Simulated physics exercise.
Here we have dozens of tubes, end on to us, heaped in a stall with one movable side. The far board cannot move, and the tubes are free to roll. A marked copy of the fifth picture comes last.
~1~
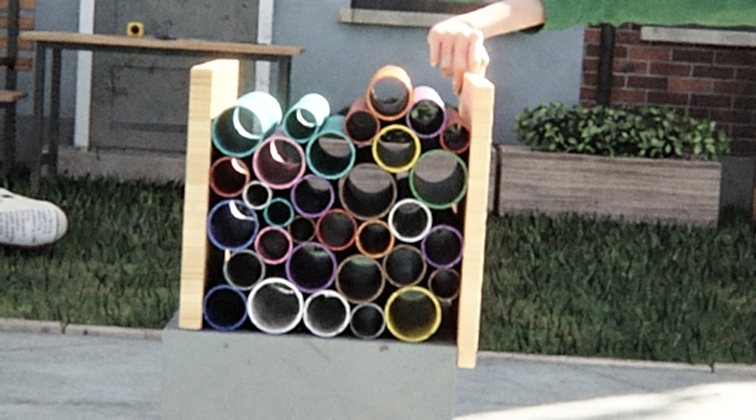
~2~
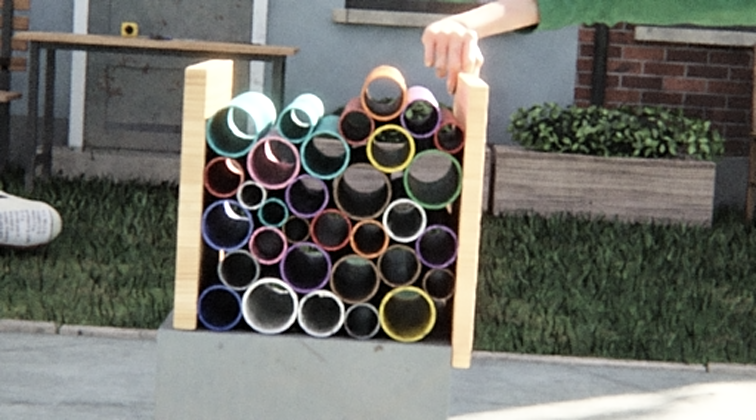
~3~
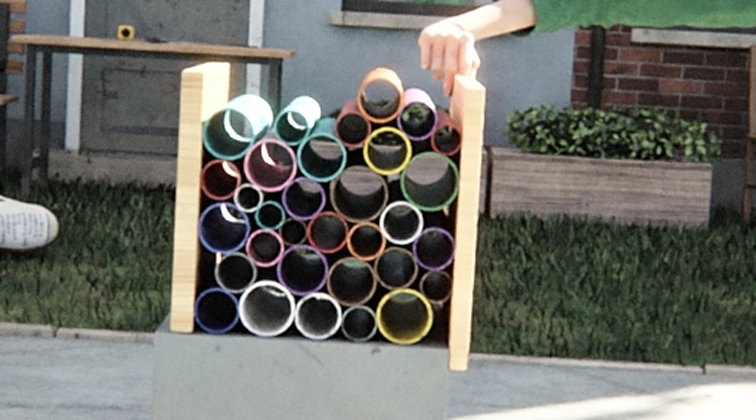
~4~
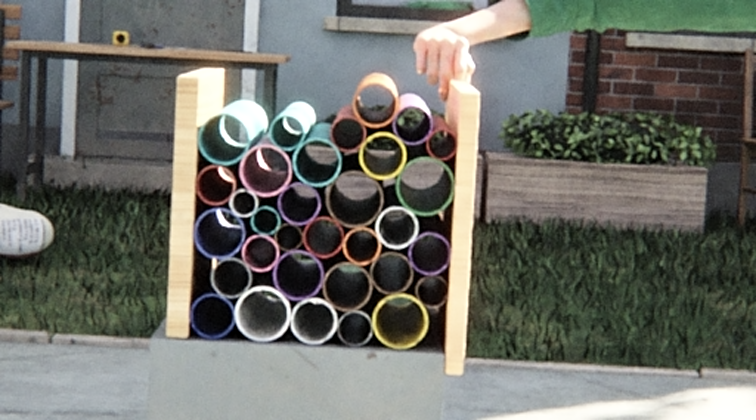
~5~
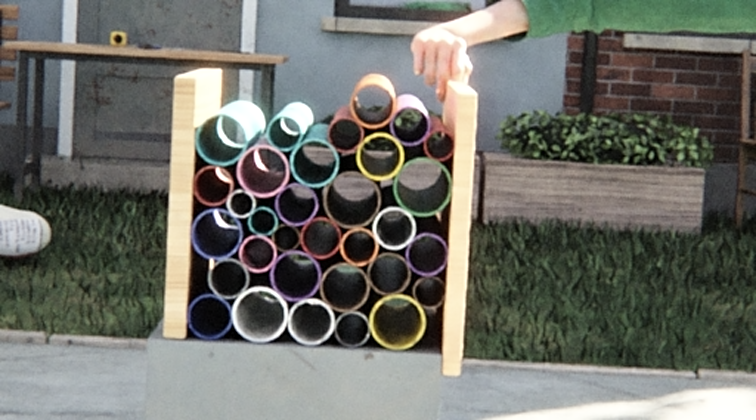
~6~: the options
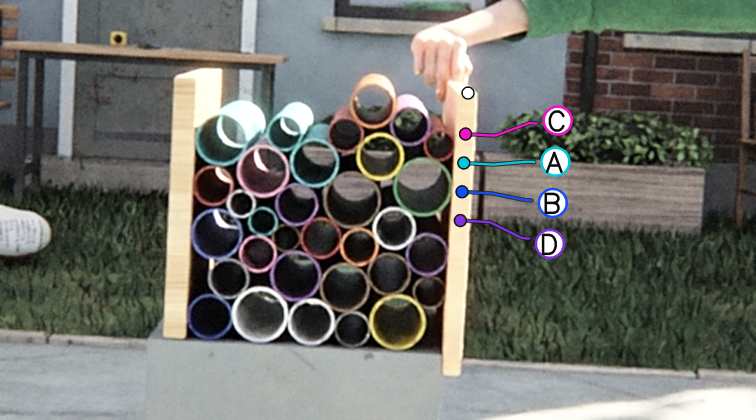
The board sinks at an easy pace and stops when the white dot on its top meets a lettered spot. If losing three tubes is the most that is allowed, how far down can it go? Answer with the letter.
Stop at D.
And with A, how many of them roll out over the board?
At A the number is none.
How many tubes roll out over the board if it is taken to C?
It comes to none.
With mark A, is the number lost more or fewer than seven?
Fewer than seven.
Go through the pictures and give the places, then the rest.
Side board (468, 208); a blue tube (225, 308); a brown tube (445, 284), in the first picture.
A brown tube (440, 284); a grey tube (239, 270), in the second picture.
A blue tube (224, 228); a purple tube (304, 198), in the third picture.
A turquoise tube (317, 162); a turquoise tube (288, 132), in the fourth picture.
Side board (452, 216); a blue tube (210, 317); a brown tube (430, 292), in the fifth picture.
On the marked copy, A at (464, 163); B at (462, 192); C at (465, 134); D at (460, 221); the white dot at (468, 93).
Following D. Soon after the start, top of the board (455, 152).
Later, top of the board (451, 218).
In the end, top of the board (451, 220), three out over the board.
As for the rest, A none out over the board; B one out over the board; C none out over the board.
